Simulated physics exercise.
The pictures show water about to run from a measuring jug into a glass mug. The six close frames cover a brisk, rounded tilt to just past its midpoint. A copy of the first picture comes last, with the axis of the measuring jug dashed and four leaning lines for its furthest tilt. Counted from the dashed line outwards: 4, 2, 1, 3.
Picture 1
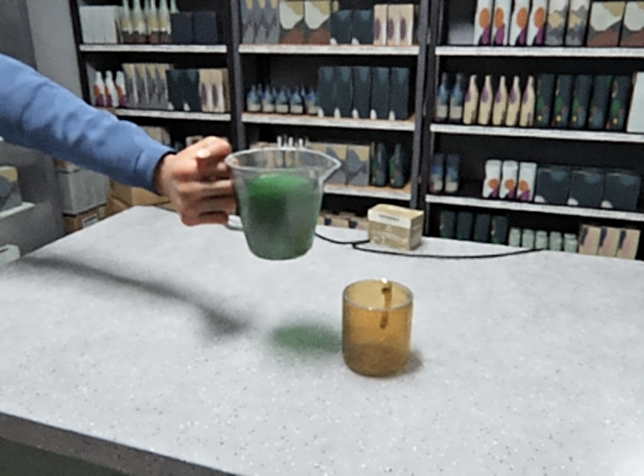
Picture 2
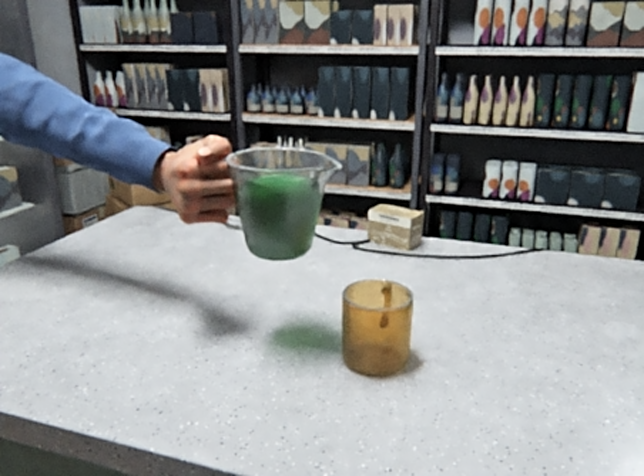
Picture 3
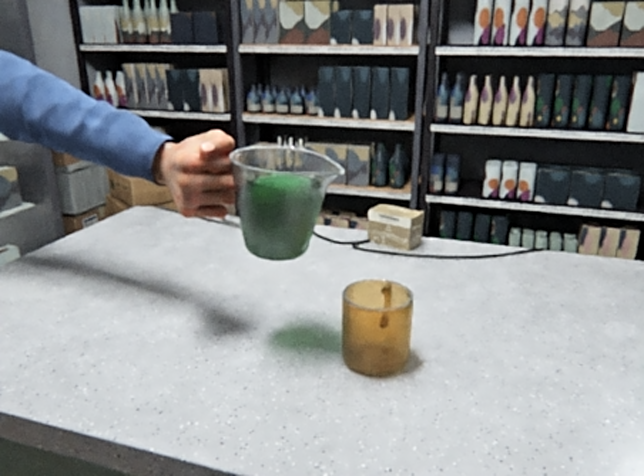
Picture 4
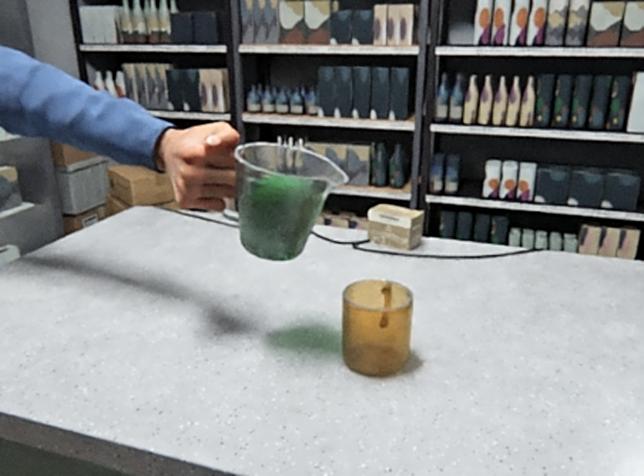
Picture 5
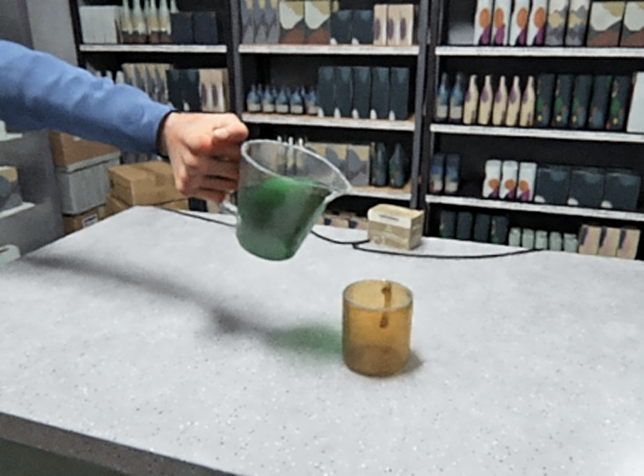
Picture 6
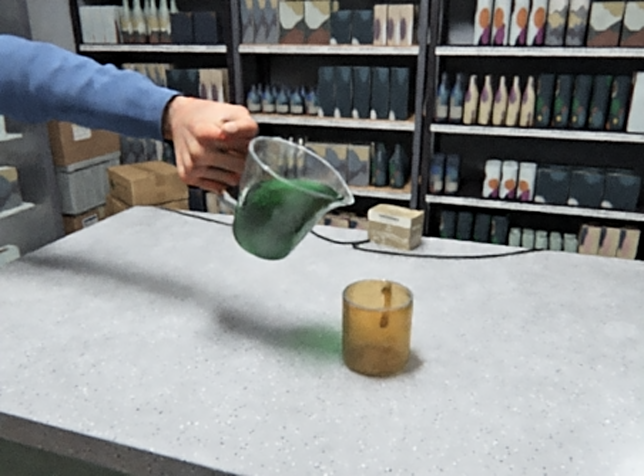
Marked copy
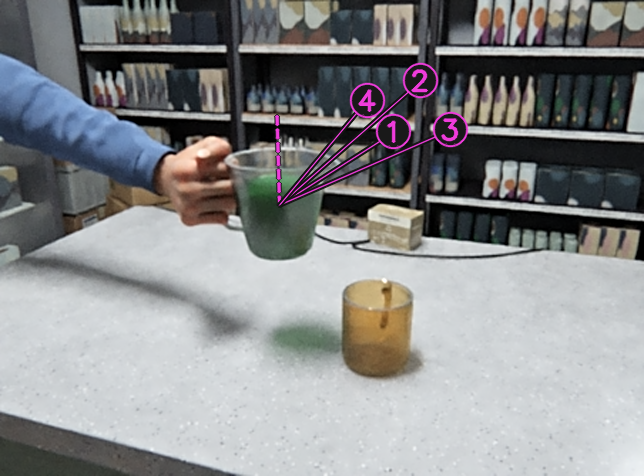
A hand in a blue sleeve held a clear measuring jug of green liquid above a pale counter, beside an amber glass mug, then gradually tilted it to the right without any liquid leaving.
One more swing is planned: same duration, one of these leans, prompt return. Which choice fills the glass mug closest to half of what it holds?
Choose 1.
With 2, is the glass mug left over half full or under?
Under.
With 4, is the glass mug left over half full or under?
Under half.
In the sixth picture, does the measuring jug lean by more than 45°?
No.
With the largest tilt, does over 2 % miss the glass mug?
No.
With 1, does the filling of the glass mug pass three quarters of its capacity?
No, less.
In magenta, 1 at (379, 141); 2 at (408, 92); 3 at (435, 136); 4 at (356, 113).
Choosing 1, the glass mug ends with about 52 % of what it can hold.
Choosing 2, the glass mug ends with about 33 % of what it can hold.
Choosing 3, the glass mug ends with about 72 % of what it can hold.
Choosing 4, the glass mug ends with about 18 % of what it can hold.
